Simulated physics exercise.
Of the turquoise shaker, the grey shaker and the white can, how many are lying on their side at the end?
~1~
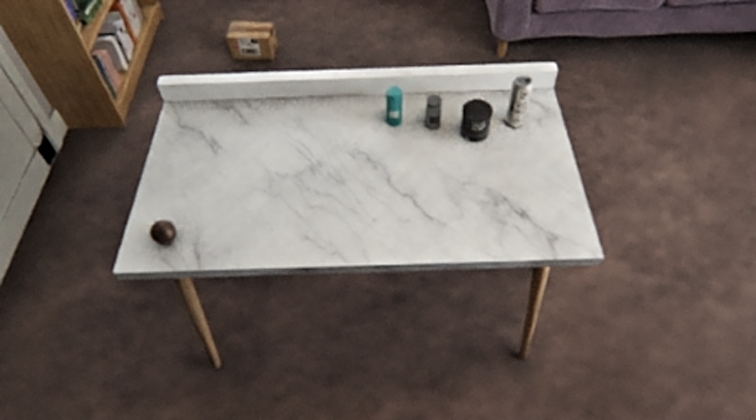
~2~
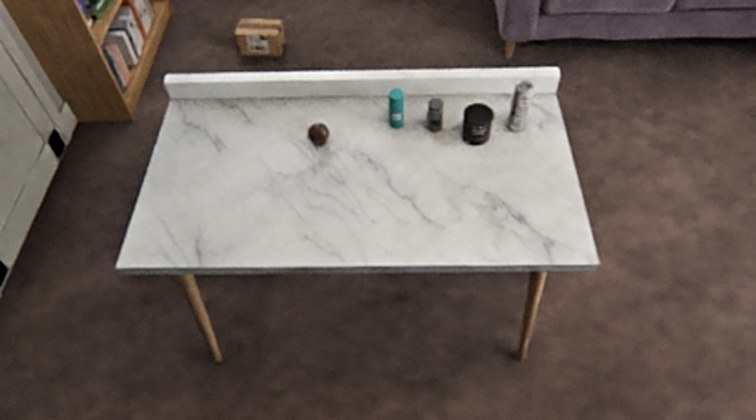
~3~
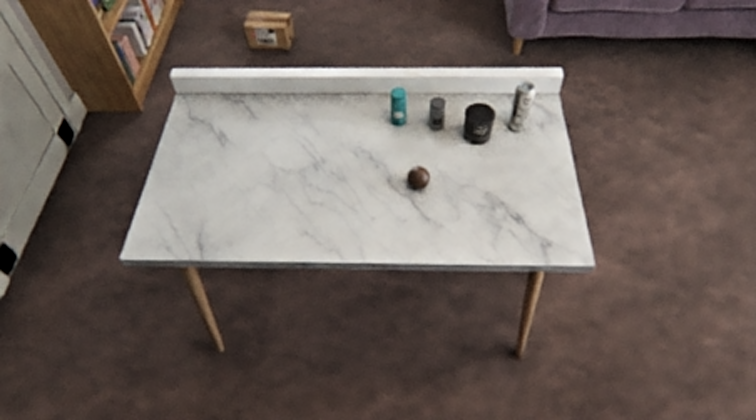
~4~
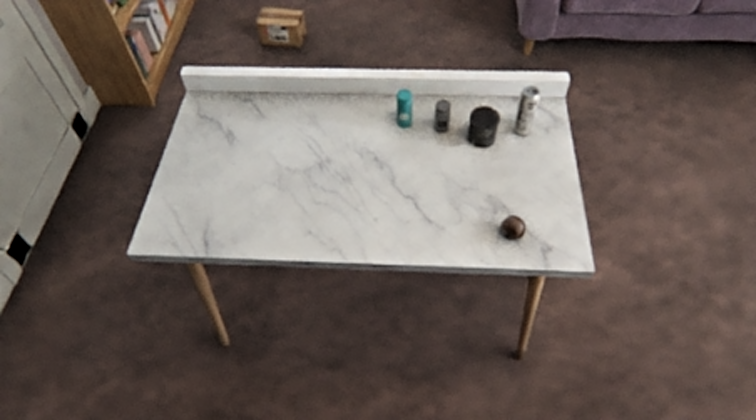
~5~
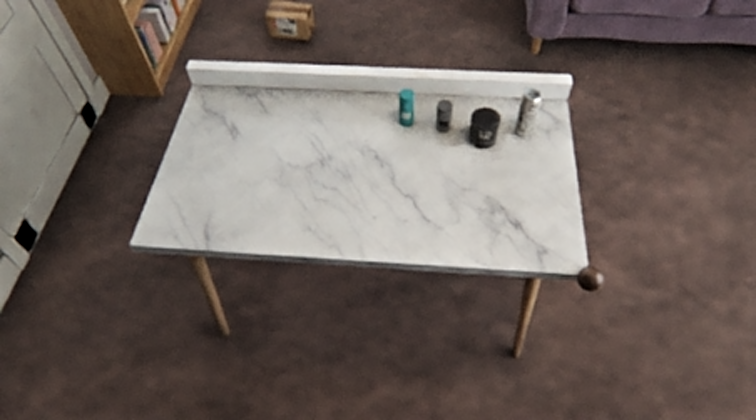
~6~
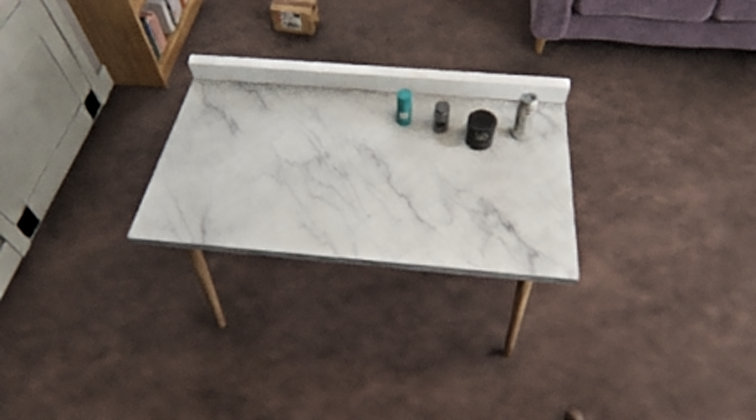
None of them are lying on their side. The turquoise shaker, the grey shaker and the white can are all still upright.
A small brown ball starts near the left front corner of a white marbled table, seen from above in a room with brown carpet, a bookcase and a purple sofa. A turquoise shaker, a grey shaker, a black tin and a white can stand toward the right, by the raised strip on the far edge. The ball rolls right and away toward the strip, then turns back toward the near side. It passes in front of the containers without touching them and leaves the table at the right front corner. Finally it drops low into view's bottom edge, while all four containers remain standing.
